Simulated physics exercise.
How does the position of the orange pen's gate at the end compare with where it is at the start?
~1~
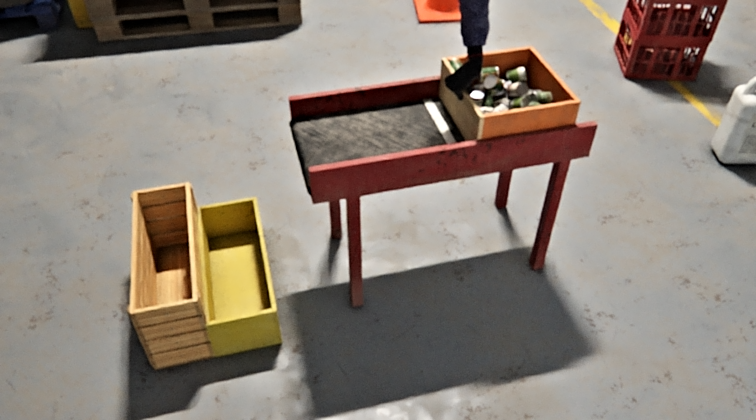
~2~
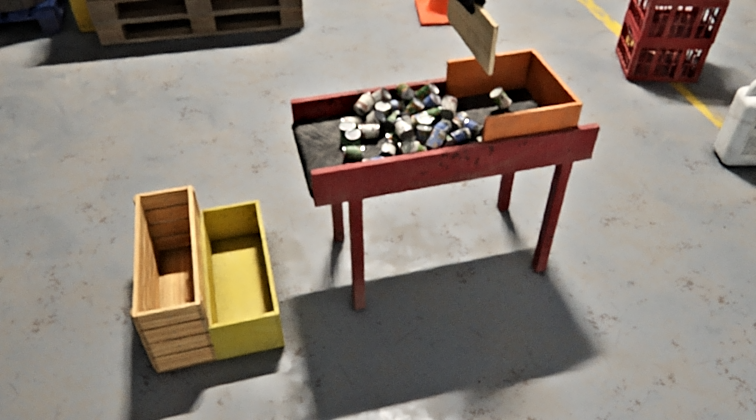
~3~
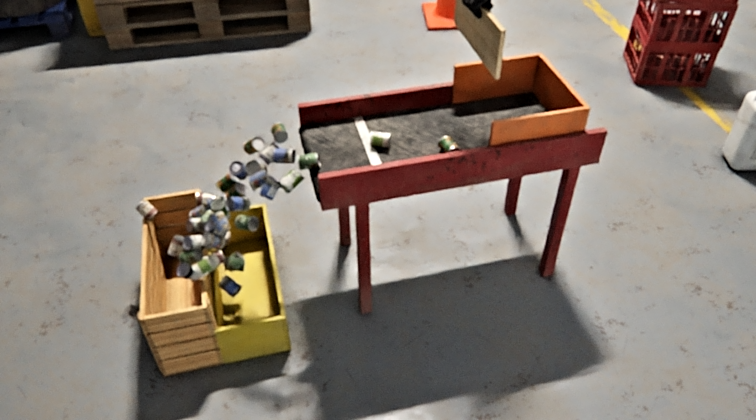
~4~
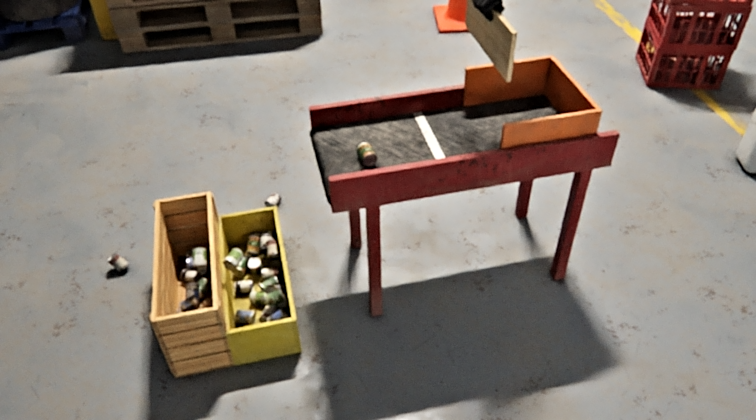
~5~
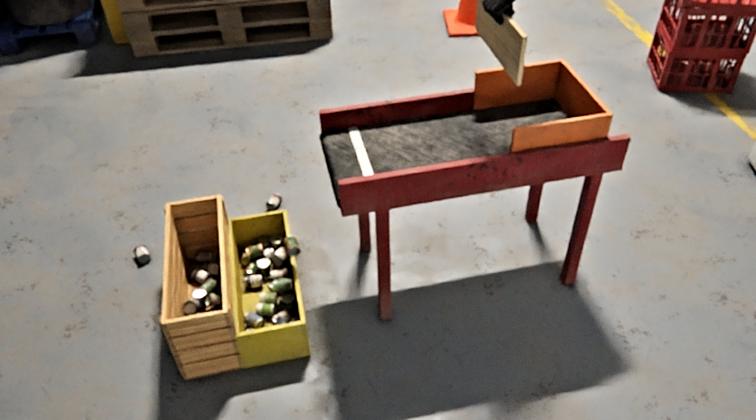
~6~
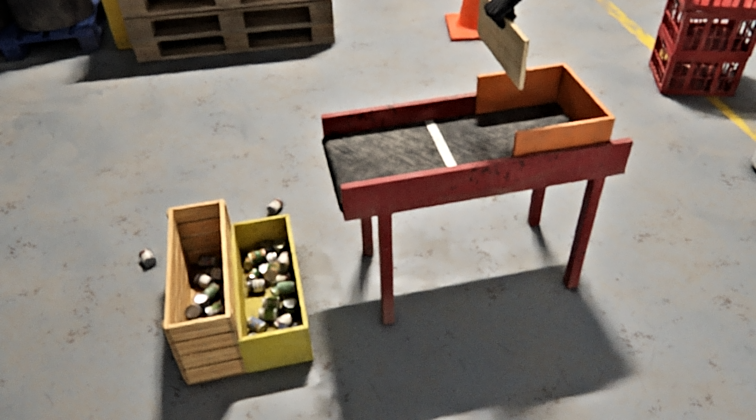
At the start the gate is down, closing the left side of the orange pen and holding the tins in. At the end it is held up in the air by the dark arm, leaving that side of the pen open.
The clip opens on a red-sided conveyor with small tins held in an orange pen at its right end, while a yellow tub and a wooden box stand on the floor to the left. A dark arm lifts the pen's pale wooden gate, and the tins ride left along the dark belt in a loose crowd. They spill off the left end in a tumbling stream, dropping into both containers. One last tin trails along before the belt runs empty, its white stripe still moving. Most tins end in the yellow tub, fewer in the wooden box, and two lie on the floor.
